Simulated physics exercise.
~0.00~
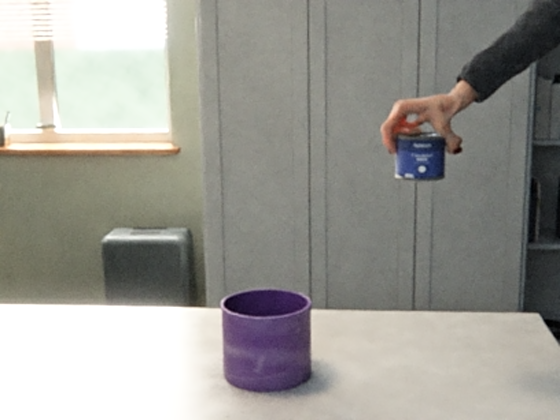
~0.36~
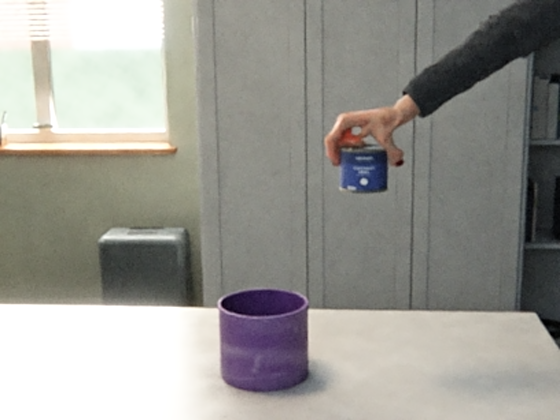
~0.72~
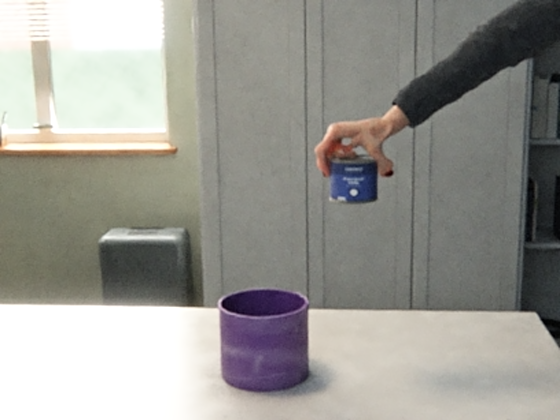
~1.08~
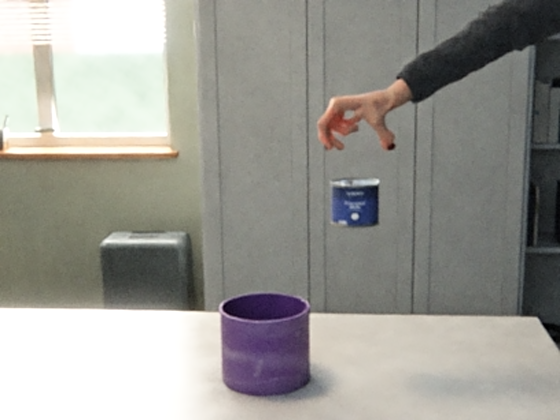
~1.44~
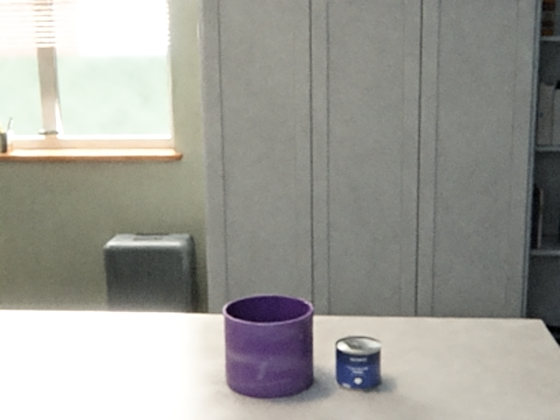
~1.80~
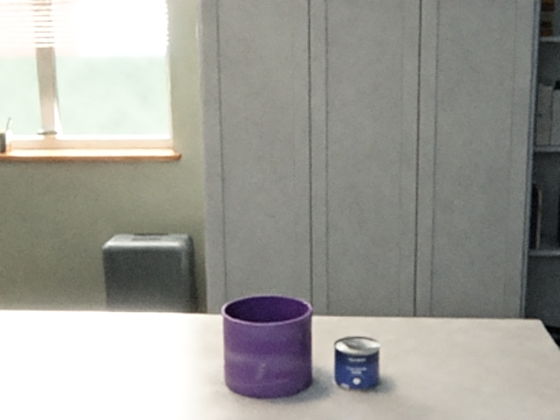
A small blue tin, held up by a hand, moved left and slightly down toward a purple container on a table, then dropped when the fingers let go, missing the container and ending upright on the tabletop just to its right.
